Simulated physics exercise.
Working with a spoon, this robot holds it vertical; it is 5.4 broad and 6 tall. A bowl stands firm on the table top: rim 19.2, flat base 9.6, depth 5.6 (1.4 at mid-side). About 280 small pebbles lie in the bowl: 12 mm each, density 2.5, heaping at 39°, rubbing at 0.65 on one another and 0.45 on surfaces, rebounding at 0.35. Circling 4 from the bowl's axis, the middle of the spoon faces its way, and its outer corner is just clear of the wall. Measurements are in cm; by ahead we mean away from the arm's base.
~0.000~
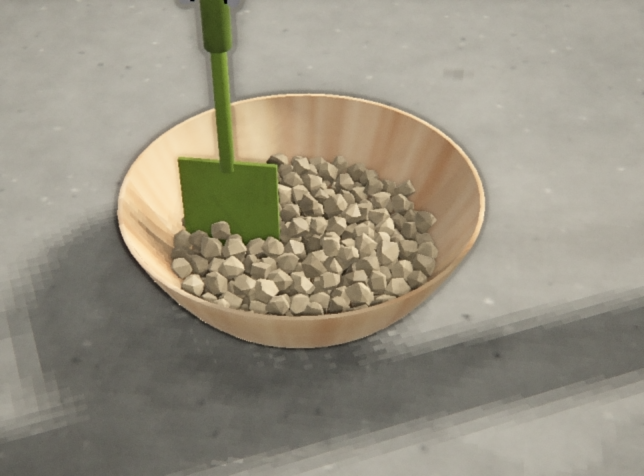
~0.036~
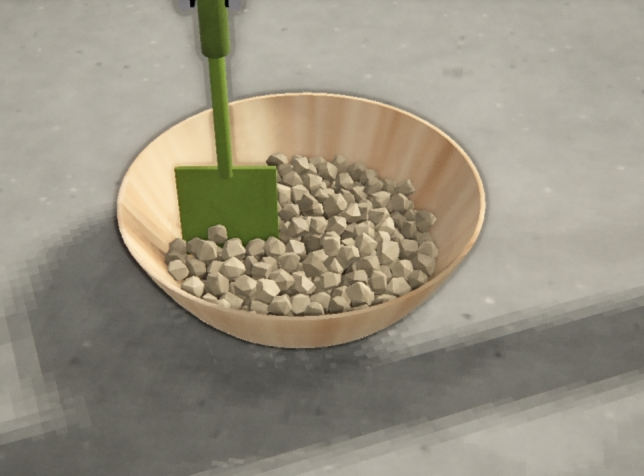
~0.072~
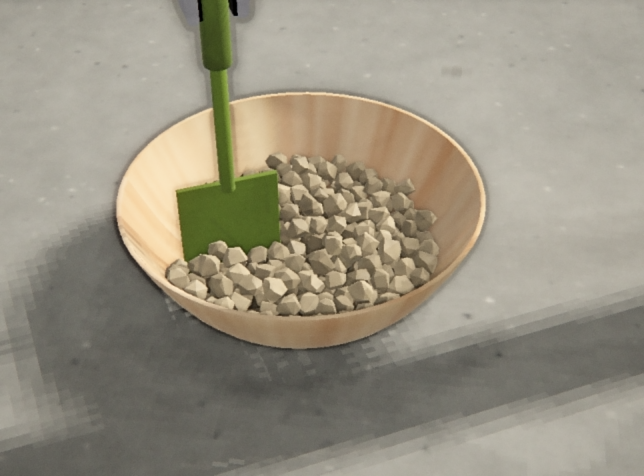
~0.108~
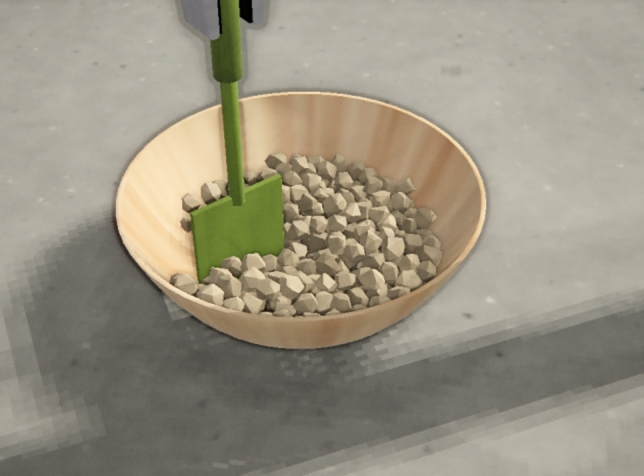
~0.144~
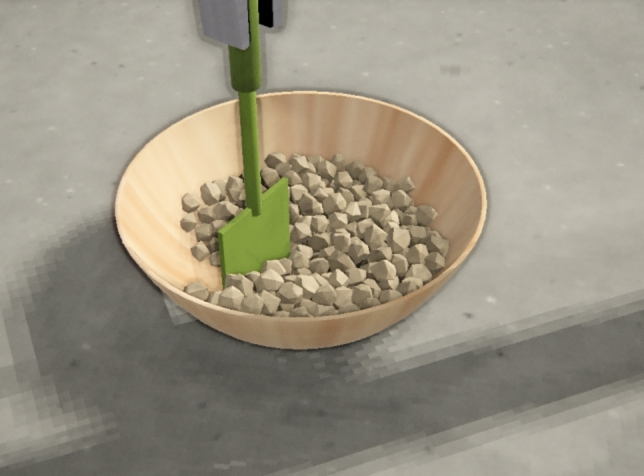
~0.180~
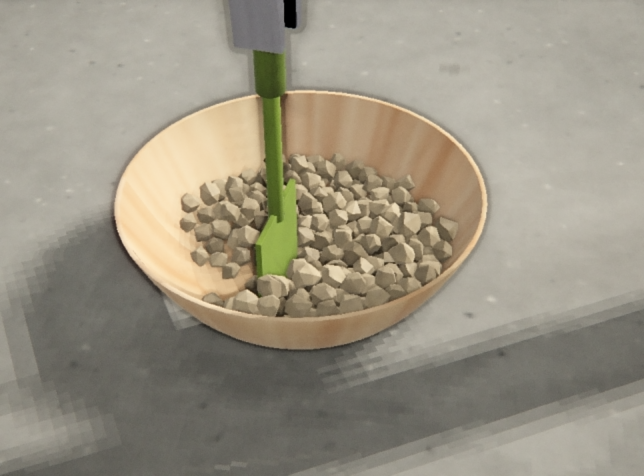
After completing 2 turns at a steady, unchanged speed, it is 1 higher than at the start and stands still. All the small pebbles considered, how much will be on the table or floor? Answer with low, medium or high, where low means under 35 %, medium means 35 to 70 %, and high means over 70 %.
Low.
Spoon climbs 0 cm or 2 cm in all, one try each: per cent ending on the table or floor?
30 and 15 %.
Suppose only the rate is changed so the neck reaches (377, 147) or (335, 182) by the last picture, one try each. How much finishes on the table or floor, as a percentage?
Some 55 and 35 per cent respectively.
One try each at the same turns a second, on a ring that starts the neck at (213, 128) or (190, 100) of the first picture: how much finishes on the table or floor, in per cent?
Near 25 and 0 in a hundred, one try each.
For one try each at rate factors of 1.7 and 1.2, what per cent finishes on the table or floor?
It would be about 45 and 35 percent respectively.
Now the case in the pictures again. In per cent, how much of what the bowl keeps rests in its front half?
Around 65 per cent of what the bowl keeps.
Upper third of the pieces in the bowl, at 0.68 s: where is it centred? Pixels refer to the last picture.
Roughly pixel (185, 198).
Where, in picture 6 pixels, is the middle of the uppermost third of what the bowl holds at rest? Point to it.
It is centred around (211, 262).
By 0.68 s, 332° round, highest piece 7 above the table; 242 in the bowl, 33 on the table or floor, 6 in flight or on the tool.
By 1.18 s, 224° round, highest piece 7 above the table; 219 in the bowl, 56 on the table or floor, 6 in flight or on the tool.
By 1.63 s, 0° round, highest piece 6 above the table; 210 in the bowl, 71 on the table or floor.
By 2.33 s, 0° round, highest piece 6 above the table; 210 in the bowl, 71 on the table or floor.
Final count, 210 in the bowl, 71 on the table or floor. That is 25 % on the table or floor.
